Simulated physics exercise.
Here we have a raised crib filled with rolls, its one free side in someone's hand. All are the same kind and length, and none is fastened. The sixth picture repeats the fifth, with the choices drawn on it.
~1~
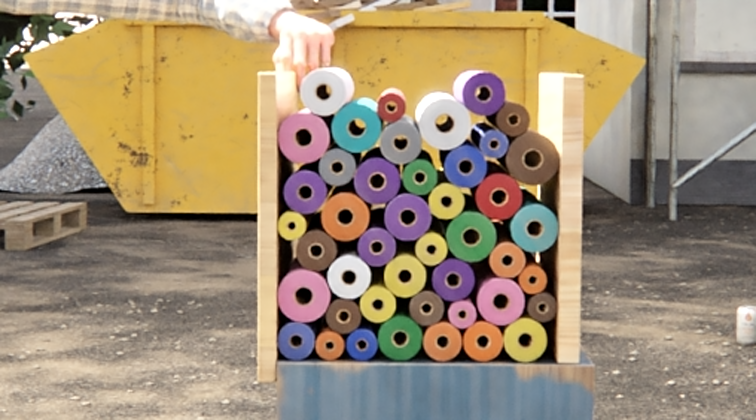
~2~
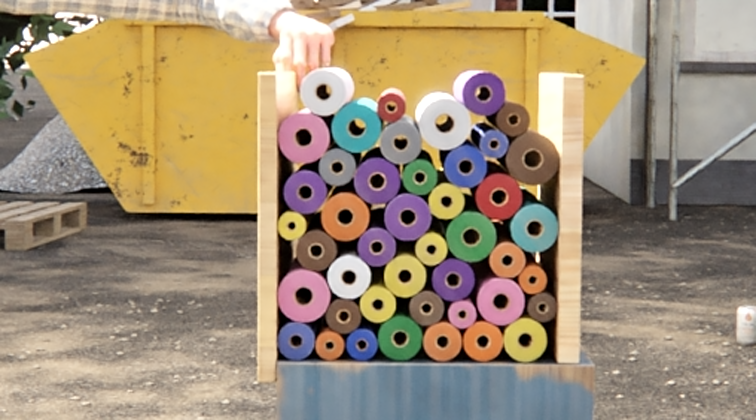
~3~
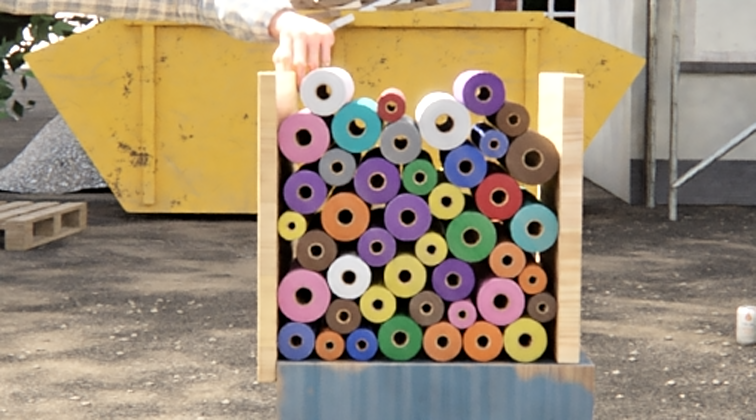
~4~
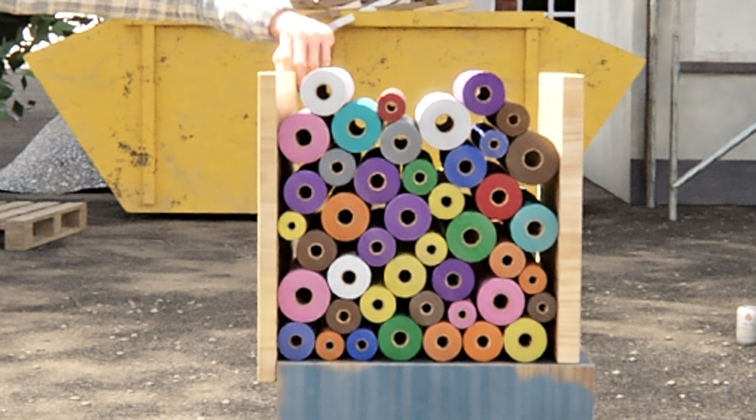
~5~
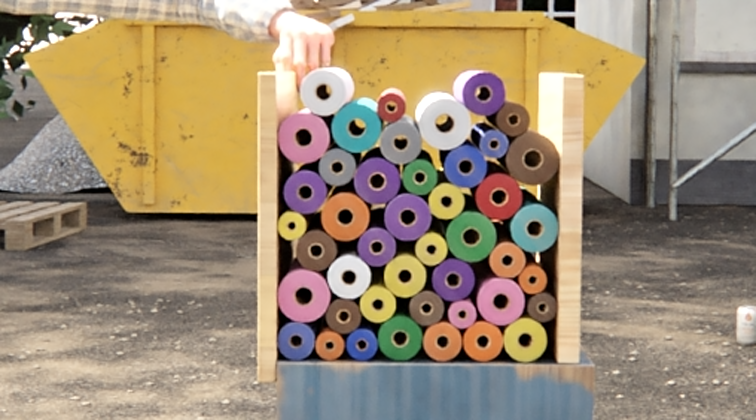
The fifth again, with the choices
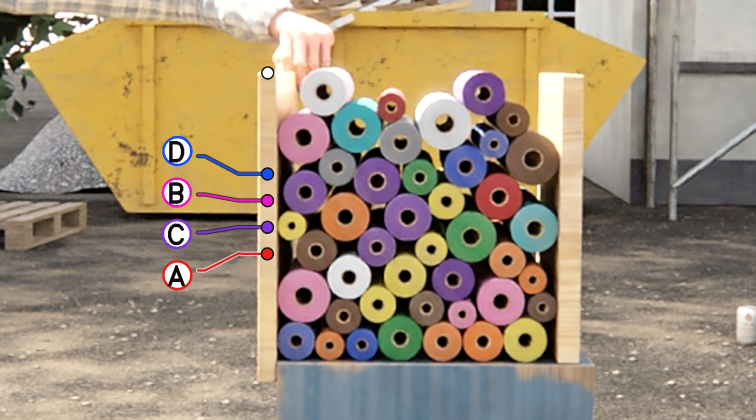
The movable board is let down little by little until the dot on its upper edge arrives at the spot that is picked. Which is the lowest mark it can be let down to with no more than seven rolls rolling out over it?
Mark A is as low as it can go.
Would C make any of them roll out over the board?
Yes.
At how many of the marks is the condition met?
The number is four.
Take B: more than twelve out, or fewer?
At B, fewer than twelve.
On the marked copy, A at (267, 254); B at (268, 201); C at (267, 227); D at (268, 174); the white dot at (268, 73).
With A. Early on, top of the board (277, 154).
Further on, top of the board (277, 244).
At the end, top of the board (277, 253), six out over the board.
As for the rest, B two out over the board; C two out over the board; D none out over the board.
